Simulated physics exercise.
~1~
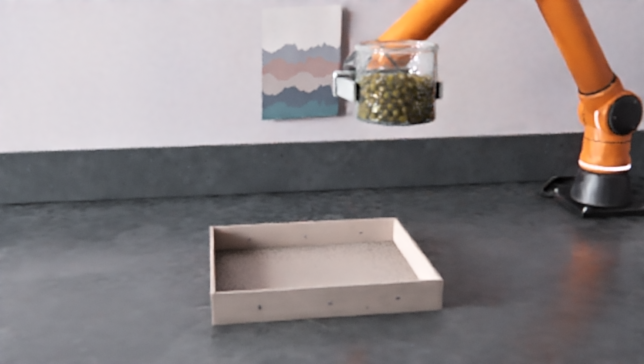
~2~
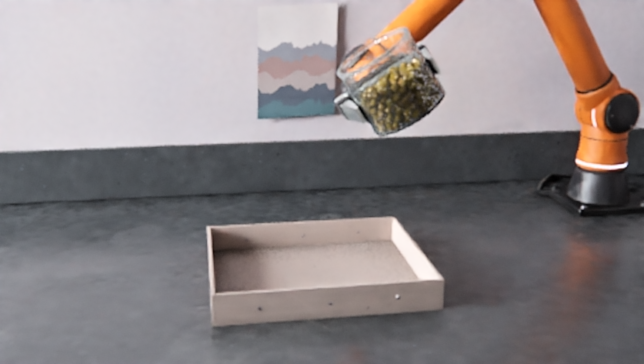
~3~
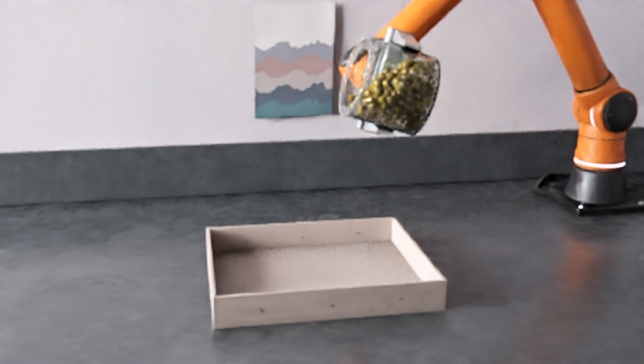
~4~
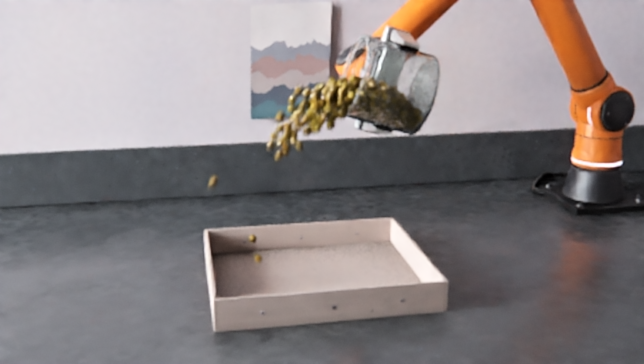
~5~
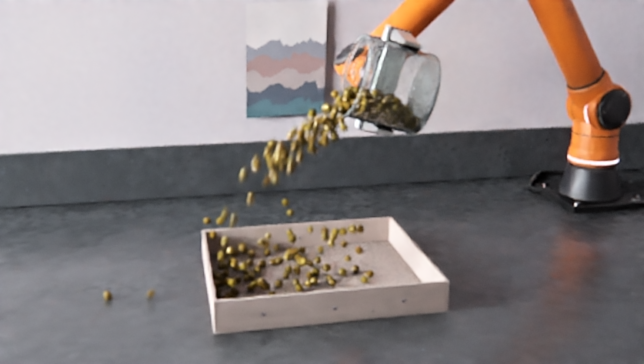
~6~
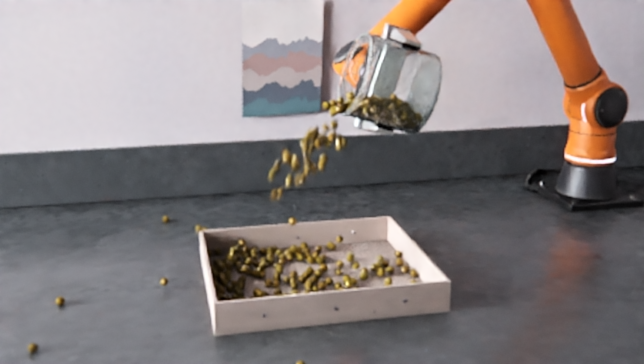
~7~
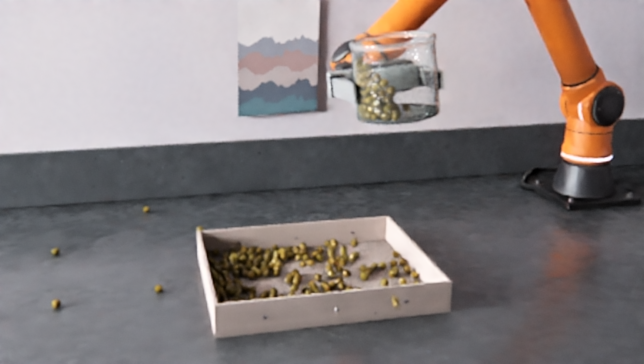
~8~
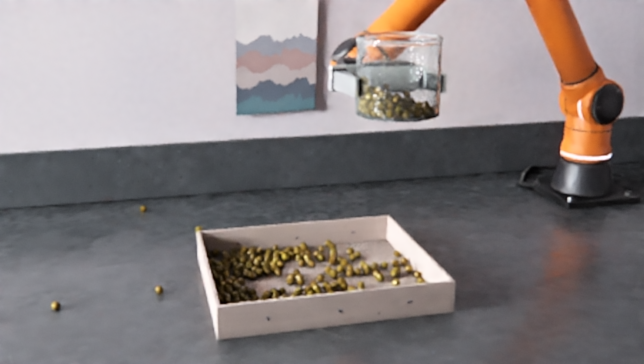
In this clip, an orange robot arm tips a clear beaker of greenish beads to the left, pouring many into a shallow tray while a few scatter across the dark table, then turns the beaker upright with some beads still inside.
